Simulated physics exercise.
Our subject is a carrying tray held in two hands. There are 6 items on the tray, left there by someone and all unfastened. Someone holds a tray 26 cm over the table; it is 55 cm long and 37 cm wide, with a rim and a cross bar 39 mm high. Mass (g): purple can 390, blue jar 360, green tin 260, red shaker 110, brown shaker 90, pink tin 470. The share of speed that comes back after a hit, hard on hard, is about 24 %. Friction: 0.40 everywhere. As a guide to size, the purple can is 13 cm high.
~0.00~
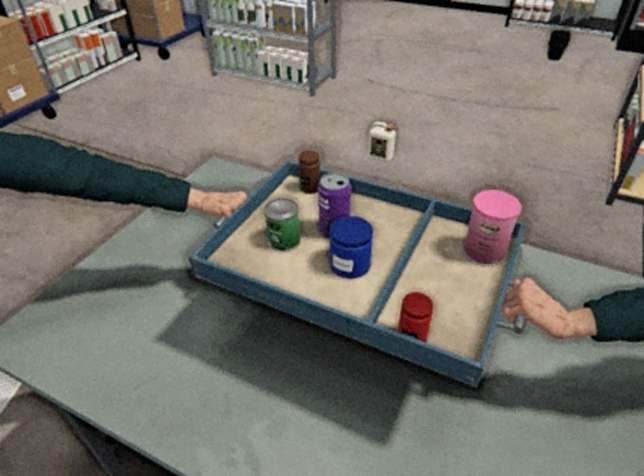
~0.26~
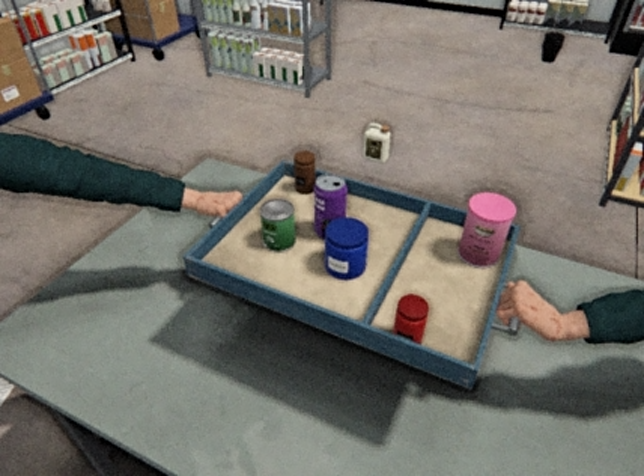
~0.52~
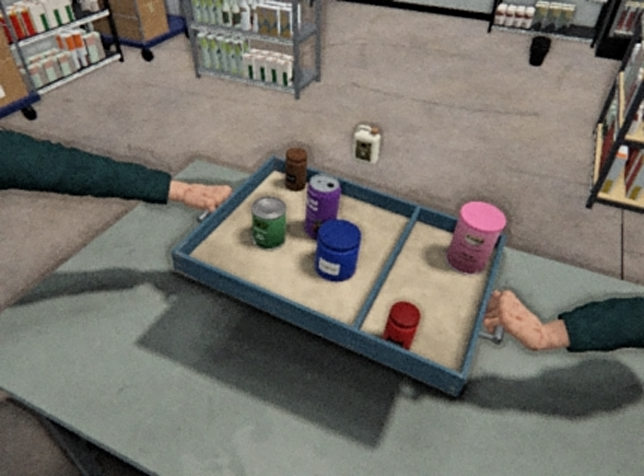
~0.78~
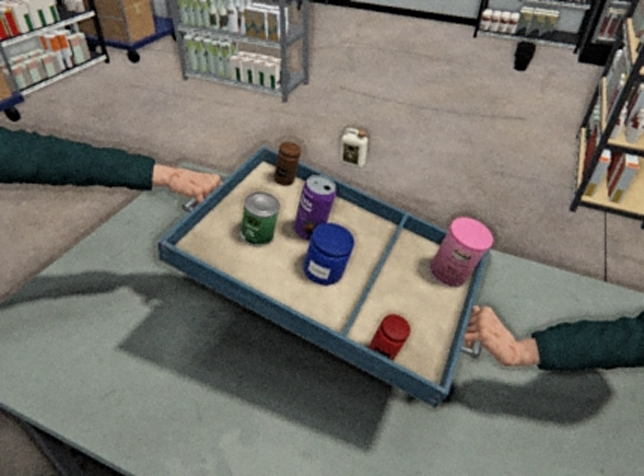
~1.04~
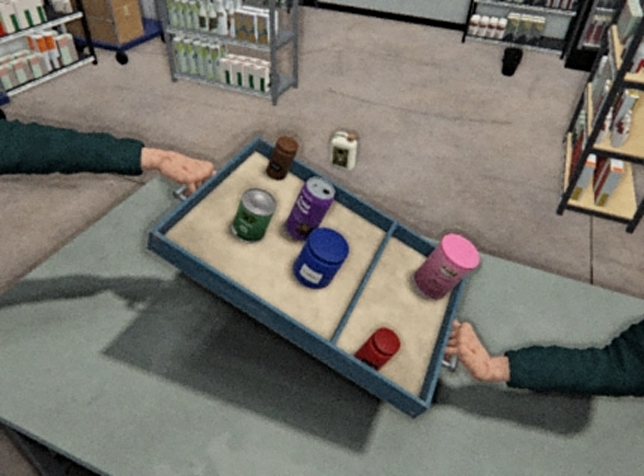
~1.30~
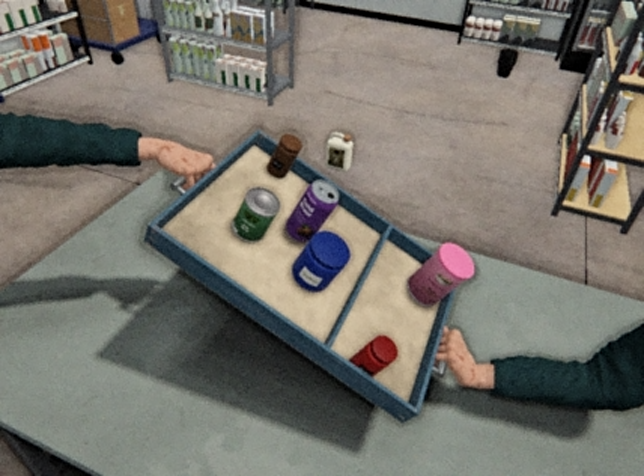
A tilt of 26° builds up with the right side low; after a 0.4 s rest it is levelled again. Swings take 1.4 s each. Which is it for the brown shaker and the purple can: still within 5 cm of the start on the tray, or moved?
The brown shaker gets shifted; the purple can gets shifted.
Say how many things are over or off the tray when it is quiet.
The tally is 0.
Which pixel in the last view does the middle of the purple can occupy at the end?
It comes to a stop close to (351, 234).
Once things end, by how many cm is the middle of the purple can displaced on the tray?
Net distance near 13 cm.
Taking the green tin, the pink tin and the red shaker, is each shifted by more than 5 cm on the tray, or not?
Green tin: Is displaced; pink tin: Remains in place; red shaker: Is displaced.
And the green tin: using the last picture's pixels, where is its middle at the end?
You'll see it about at (299, 253) in the last picture.
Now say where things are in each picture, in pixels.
Tray level; brown shaker (310, 173); purple can (335, 208), in the first picture.
Tray level; red shaker (410, 324); pink tin (485, 231), in the second picture.
Tray at 5°, right edge down; blue jar (338, 251); green tin (269, 223), in the third picture.
Tray at 12°, right edge down; red shaker (388, 341); pink tin (459, 254), in the fourth picture.
Tray at 20°, right edge down; blue jar (321, 259); green tin (254, 216), in the fifth picture.
Tray at 25°, right edge down; brown shaker (284, 157); purple can (311, 213), in the sixth picture.
Around 1.60 s, tray at 26°, right edge down; brown shaker shifted 7 cm near (308, 172); purple can shifted 7 cm near (337, 230); green tin shifted 7 cm.
Around 1.90 s, tray at 26°, right edge down; purple can tipped 6° against what carries it near (364, 249); brown shaker shifted 20 cm near (356, 207); green tin shifted 13 cm.
Finally (3.8 s), not toppled but over 5 cm from the start, purple can, blue jar, green tin, red shaker and brown shaker; pink tin still in place (within 5 cm). Final places as that camera would see them, brown shaker near (369, 210), purple can near (351, 234).
